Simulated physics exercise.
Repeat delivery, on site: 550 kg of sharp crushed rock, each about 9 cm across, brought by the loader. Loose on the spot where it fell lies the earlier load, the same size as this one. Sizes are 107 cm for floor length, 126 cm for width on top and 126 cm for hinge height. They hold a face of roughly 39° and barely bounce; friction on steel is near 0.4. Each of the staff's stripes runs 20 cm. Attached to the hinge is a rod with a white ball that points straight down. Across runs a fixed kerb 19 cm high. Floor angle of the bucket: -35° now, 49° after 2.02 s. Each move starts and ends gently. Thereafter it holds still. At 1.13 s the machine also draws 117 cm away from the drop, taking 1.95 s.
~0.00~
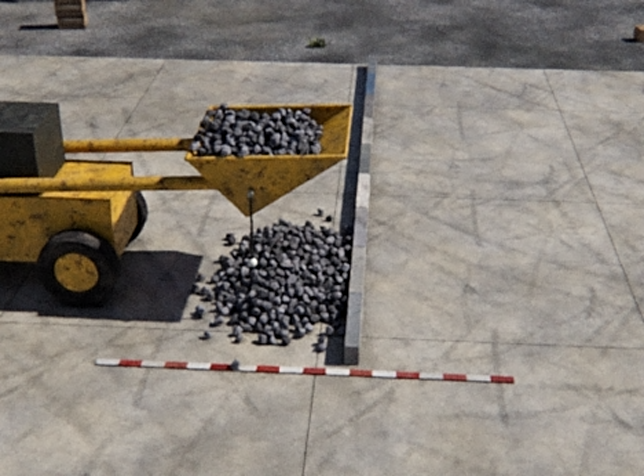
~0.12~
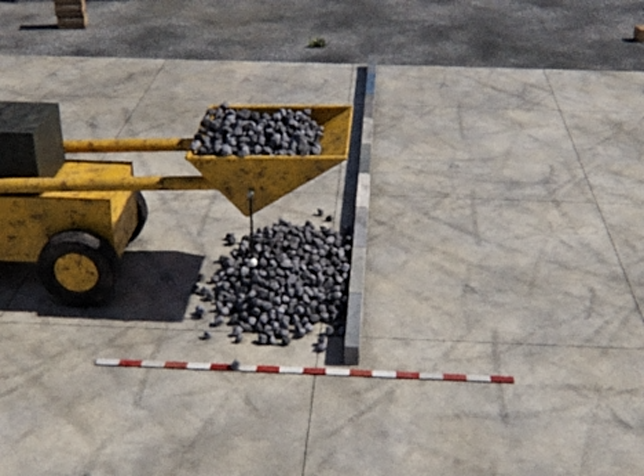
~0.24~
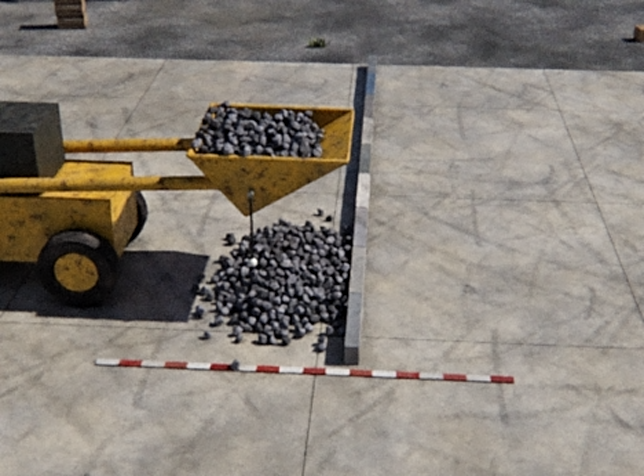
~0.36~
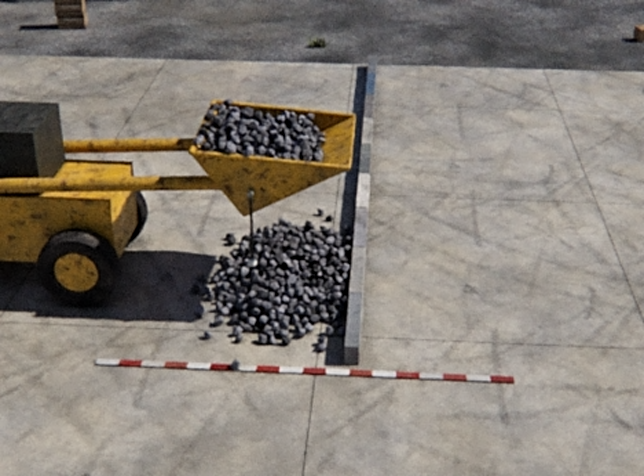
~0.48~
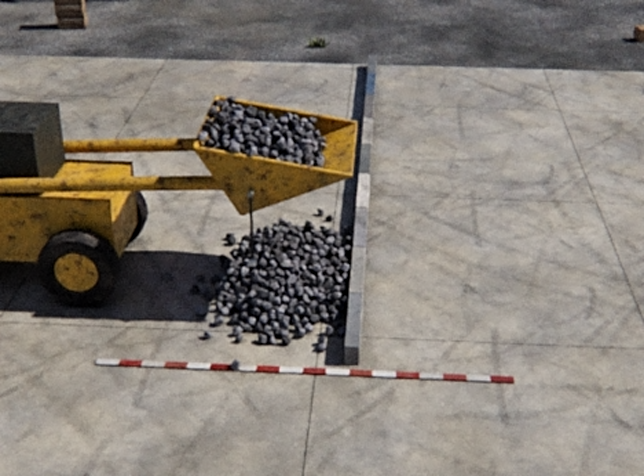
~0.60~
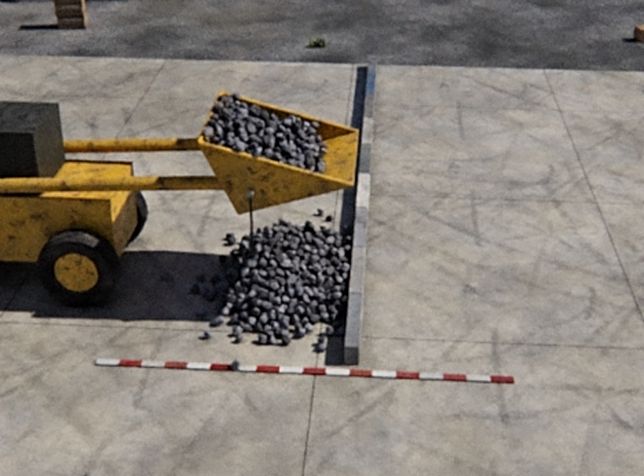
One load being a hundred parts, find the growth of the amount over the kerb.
A growth of about 5 parts in a hundred.
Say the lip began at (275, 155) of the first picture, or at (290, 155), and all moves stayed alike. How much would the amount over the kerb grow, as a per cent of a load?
About 0 per cent for the first, 0 per cent for the second.
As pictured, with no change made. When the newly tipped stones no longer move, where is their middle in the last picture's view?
The middle lies near (308, 262) in the last picture.
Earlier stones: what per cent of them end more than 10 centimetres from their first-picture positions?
0 per cent.
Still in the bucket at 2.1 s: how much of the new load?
I'd say about 5 per cent.
After 1.5 s the floor is at 36°; in per cent of one load, 90 in the bucket, 110 on this side of the kerb; the foremost stones are at (346, 284).
After 2.1 s the floor is at 49°; in per cent of one load, 3 in the bucket, 194 on this side of the kerb, 4 over the kerb; the foremost stones are at (396, 298).
After 3.5 s the floor is at 49°; in per cent of one load, 0 in the bucket, 195 on this side of the kerb, 5 over the kerb; the foremost stones are at (421, 301).
After 6.4 s the floor is at 49°; in per cent of one load, 0 in the bucket, 195 on this side of the kerb, 5 over the kerb; the foremost stones are at (421, 301). Net gain over the kerb, 5.
